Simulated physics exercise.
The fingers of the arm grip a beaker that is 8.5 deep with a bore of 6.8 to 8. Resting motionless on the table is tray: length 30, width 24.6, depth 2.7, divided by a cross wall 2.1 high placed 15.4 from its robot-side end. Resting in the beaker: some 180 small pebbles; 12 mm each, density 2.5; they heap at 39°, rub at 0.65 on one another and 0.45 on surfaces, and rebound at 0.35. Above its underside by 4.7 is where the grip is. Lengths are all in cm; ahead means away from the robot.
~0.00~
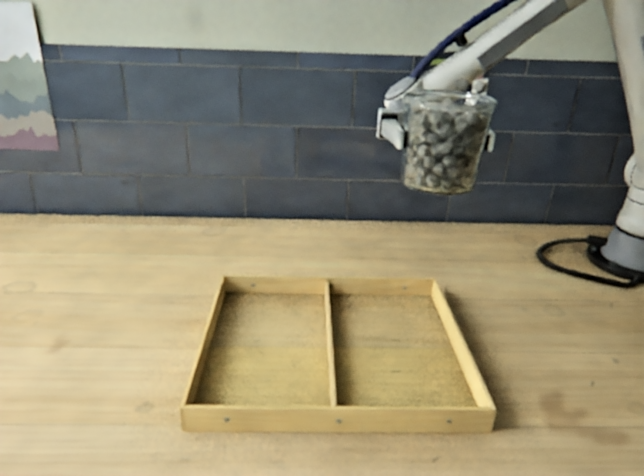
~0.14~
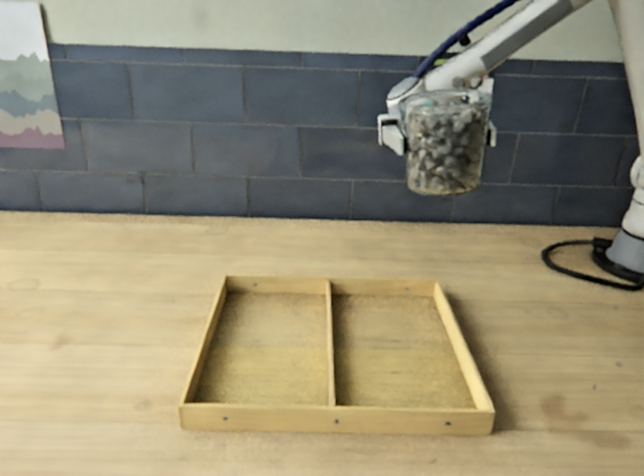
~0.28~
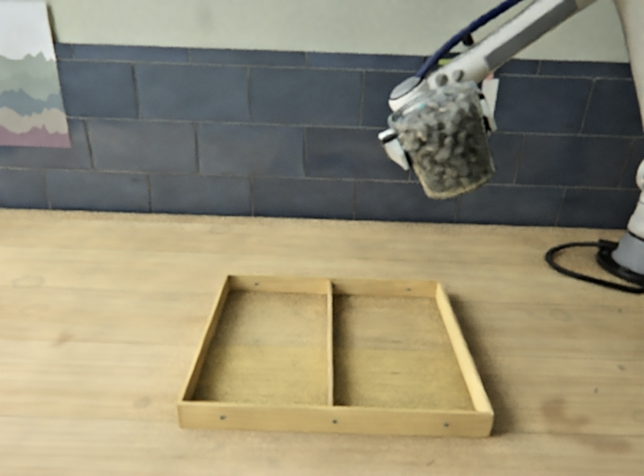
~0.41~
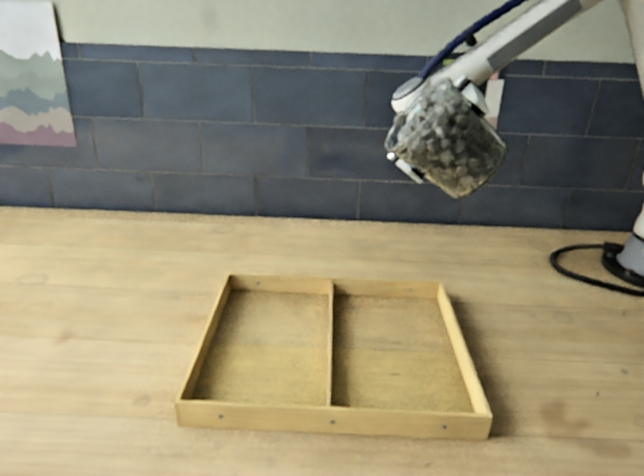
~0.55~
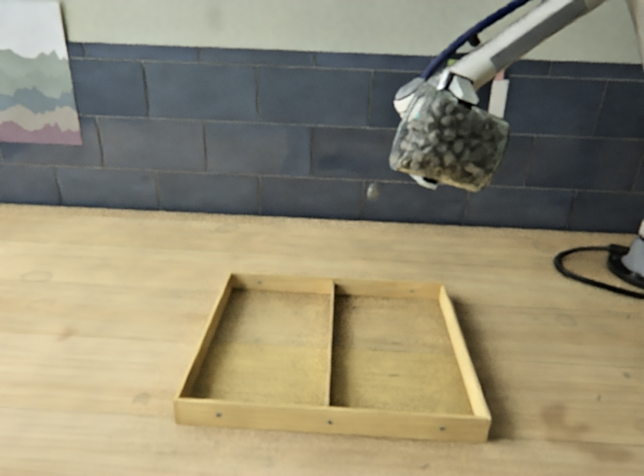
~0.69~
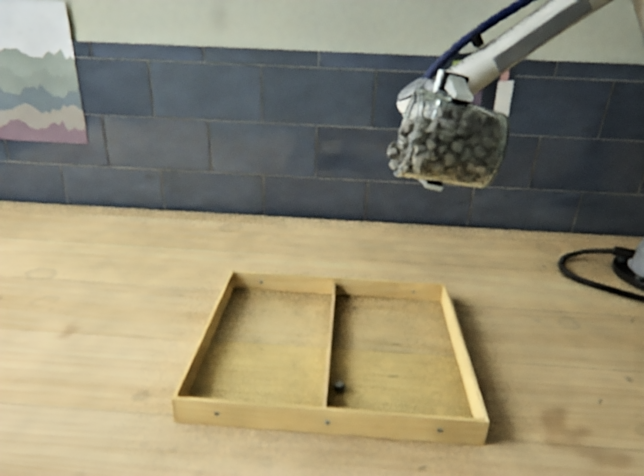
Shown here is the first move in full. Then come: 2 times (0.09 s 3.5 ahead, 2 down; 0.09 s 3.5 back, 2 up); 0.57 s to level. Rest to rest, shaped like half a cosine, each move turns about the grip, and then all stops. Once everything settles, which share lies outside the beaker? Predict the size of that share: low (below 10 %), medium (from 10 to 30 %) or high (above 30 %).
Predicted share: High.
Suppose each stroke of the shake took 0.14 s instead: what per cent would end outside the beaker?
About 30 per cent in that case.
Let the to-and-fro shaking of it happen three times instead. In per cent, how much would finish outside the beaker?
My guess is near 55 per cent.
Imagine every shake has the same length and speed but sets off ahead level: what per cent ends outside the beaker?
It comes to around 75 percent.
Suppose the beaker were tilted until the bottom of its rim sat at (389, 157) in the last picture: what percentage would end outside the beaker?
My estimate is some 25 per cent.
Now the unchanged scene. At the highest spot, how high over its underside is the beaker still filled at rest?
About 7.0 cm.
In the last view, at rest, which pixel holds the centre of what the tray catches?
Estimated centre at around (271, 346).
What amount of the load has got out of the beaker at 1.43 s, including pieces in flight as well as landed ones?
Roughly 50 per cent by then.
By 1.06 s, tilted 80° forward, highest piece 28 above the table; 103 in the beaker, 43 in the far-side part, 9 in the robot-side part, 22 in flight or on a rim.
By 1.43 s, tilted 19° forward, highest piece 29 above the table; 88 in the beaker, 68 in the far-side part, 18 in the robot-side part, 1 on the table or floor, 2 in flight or on a rim.
By 1.82 s, level, highest piece 29 above the table; 88 in the beaker, 69 in the far-side part, 19 in the robot-side part, 1 on the table or floor.
By 2.87 s, level, highest piece 29 above the table; 88 in the beaker, 69 in the far-side part, 19 in the robot-side part, 1 on the table or floor.
Final count, 88 in the beaker, 69 in the far-side part, 19 in the robot-side part, 1 on the table or floor. That is 50 % outside the beaker.
